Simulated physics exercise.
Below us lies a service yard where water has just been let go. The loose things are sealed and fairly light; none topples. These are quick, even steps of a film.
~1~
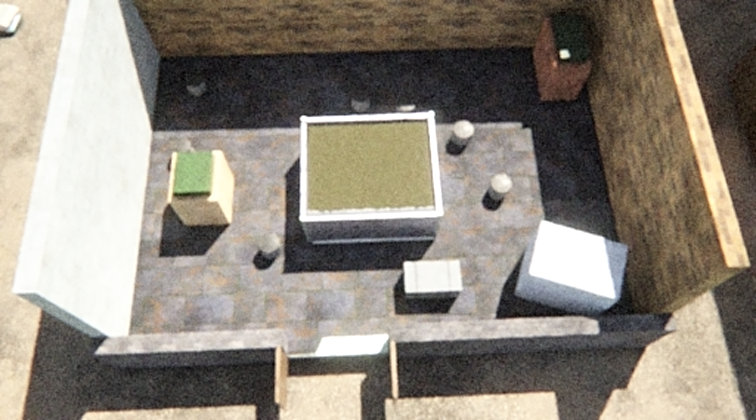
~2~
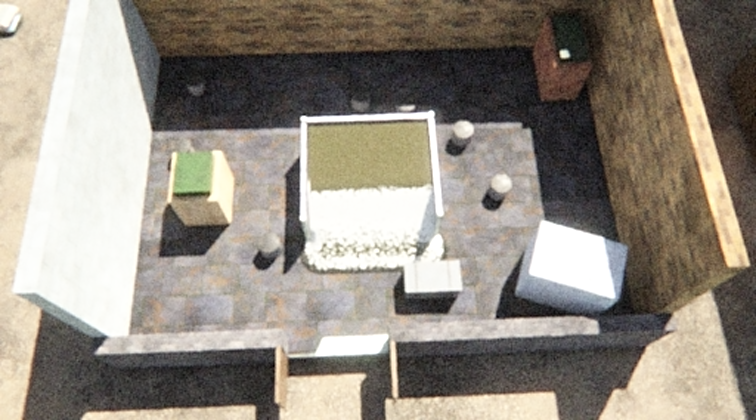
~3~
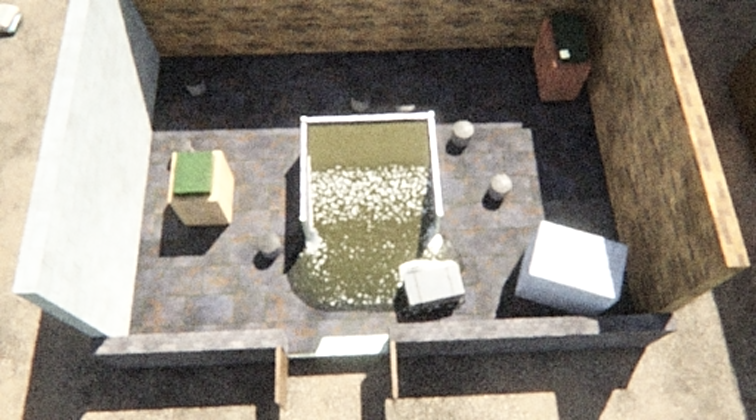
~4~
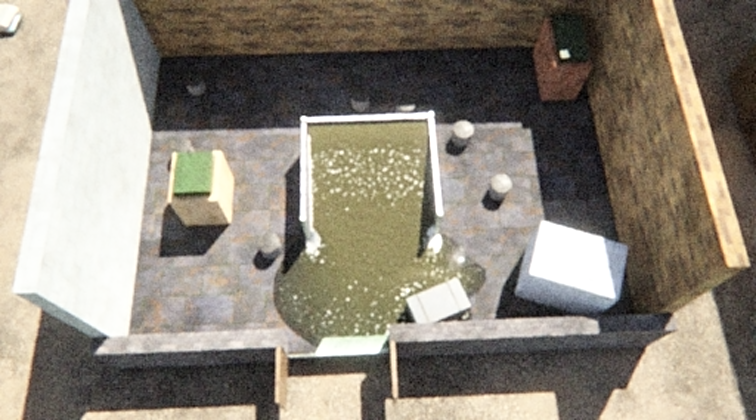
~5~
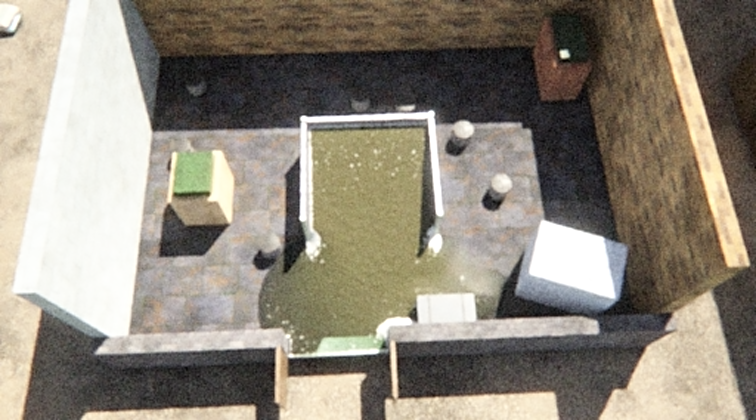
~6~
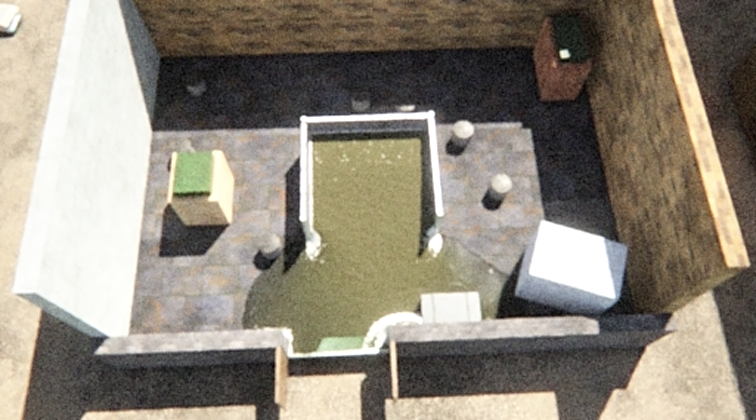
In the video, murky olive water pours from the front of a white-rimmed tank in a walled yard, spreading across the paving to the near wall, while a pale box twists and shifts slightly toward the wall and right.
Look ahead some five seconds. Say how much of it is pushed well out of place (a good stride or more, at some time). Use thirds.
That comes to not even a third.
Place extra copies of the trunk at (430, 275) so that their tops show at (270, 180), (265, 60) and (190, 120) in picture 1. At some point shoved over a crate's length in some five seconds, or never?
In turn: Not that far, less than that, never so far.
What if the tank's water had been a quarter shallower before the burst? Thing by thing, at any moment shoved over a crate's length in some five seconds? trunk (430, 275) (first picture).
For that one: That far or more.
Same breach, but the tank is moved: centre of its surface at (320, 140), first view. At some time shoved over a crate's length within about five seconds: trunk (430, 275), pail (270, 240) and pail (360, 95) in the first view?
In that order: Shifted that much, that far or more, under that.
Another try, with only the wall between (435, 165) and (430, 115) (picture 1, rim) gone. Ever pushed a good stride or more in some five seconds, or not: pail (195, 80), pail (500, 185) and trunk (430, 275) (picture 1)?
In that order: Less than that, shifted that much, no.
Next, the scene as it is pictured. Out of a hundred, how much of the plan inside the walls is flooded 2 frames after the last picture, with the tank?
I make it 25 per cent.
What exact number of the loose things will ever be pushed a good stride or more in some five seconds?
That makes 2.
A moment on, 1 of 8 are well off their spots; 1 afloat.
Next, 1 of 8 are well off their spots; 1 afloat.
Later, 2 of 8 are well off their spots; 1 afloat.
In the end, 1 of 8 are well off their spots, and 2 have been at some point; 1 afloat.
